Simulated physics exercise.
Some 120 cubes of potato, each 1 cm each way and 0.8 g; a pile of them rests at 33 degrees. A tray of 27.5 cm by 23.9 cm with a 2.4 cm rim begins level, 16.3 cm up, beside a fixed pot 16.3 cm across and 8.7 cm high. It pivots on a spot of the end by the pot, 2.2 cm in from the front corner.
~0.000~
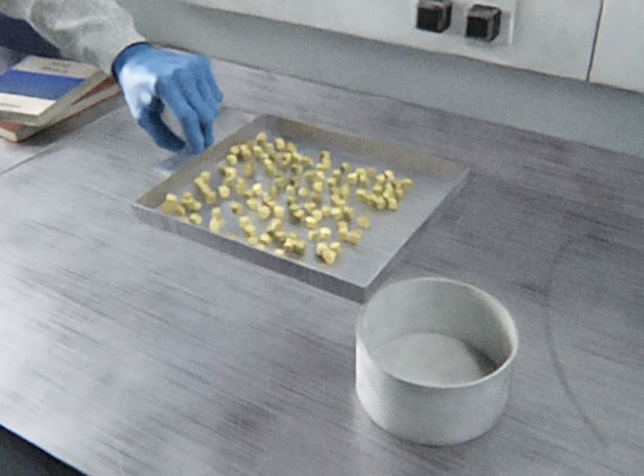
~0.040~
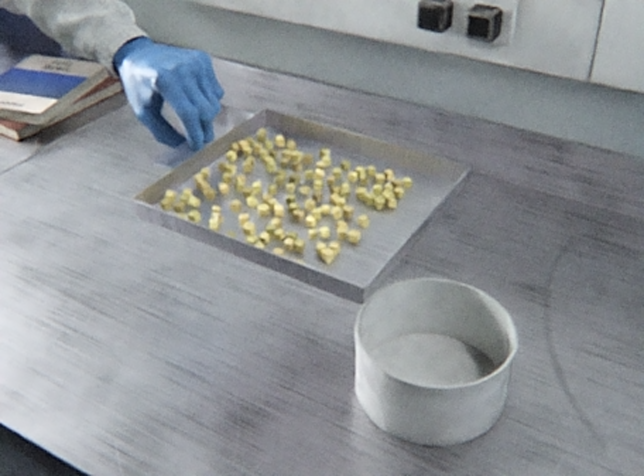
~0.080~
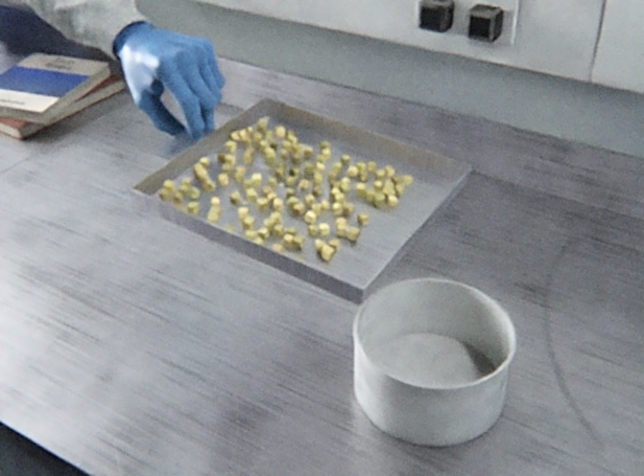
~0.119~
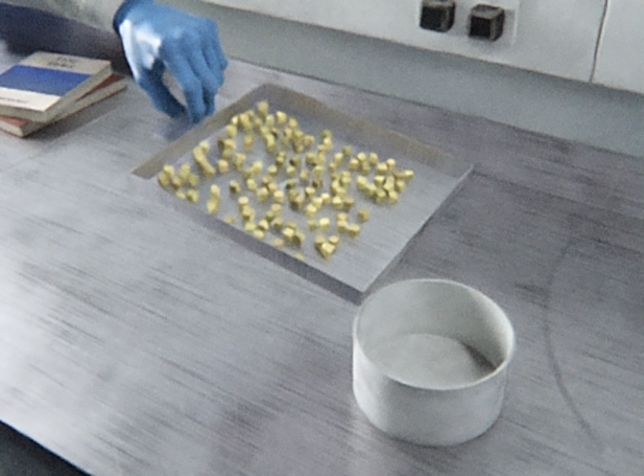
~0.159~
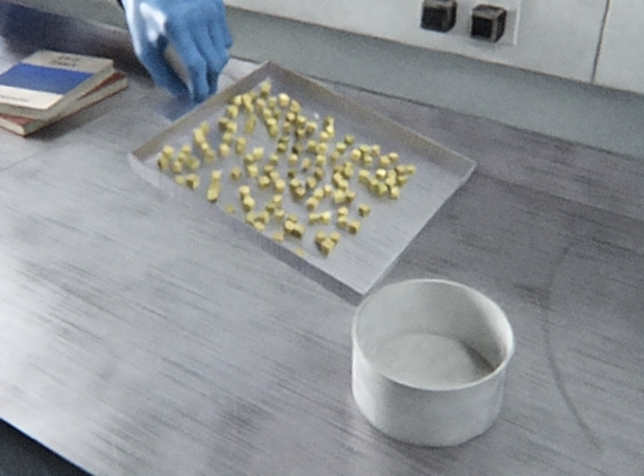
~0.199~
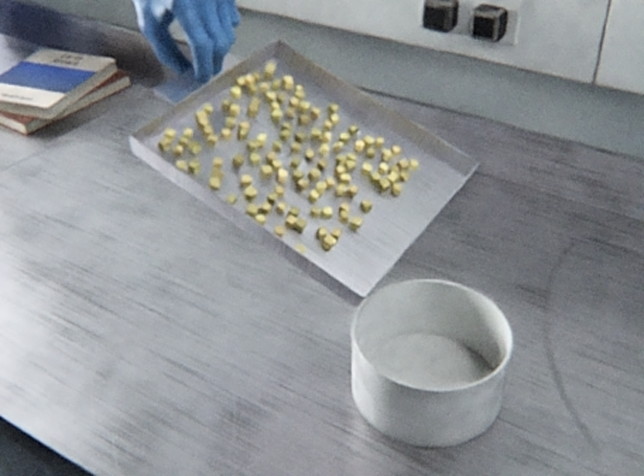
On a metal worktop, a blue-gloved hand raising the far left side of a tray of potato cubes behind a round pot.
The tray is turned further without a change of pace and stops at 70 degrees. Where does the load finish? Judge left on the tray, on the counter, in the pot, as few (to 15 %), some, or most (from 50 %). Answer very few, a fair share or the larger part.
Left on the tray: A fair share; on the counter: A fair share; in the pot: A fair share.
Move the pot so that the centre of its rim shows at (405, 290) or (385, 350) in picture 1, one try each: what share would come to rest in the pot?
About 0 and 25 per cent.
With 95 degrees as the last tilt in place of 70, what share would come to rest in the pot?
In that case some 50 per cent.
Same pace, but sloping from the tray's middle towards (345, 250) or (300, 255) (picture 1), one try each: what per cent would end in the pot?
About 5 and 0 per cent.
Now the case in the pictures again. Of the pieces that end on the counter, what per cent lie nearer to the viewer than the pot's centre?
Roughly 70 per cent.
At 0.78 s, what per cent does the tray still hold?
Some 35 per cent of the load.
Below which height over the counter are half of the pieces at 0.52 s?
Roughly 26 cm.
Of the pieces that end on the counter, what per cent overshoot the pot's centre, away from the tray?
Roughly 90 per cent.
After 0.39 s, tilt 45 degrees; the tray holds 100 %, the pot 0 %.
After 0.52 s, tilt 63 degrees; the tray holds 100 %, the pot 0 %.
After 0.78 s, tilt 70 degrees; the tray holds 35 %, the pot 25 %.
At rest (2.1 s), tray 35 %, counter 30 %, pot 35 %.
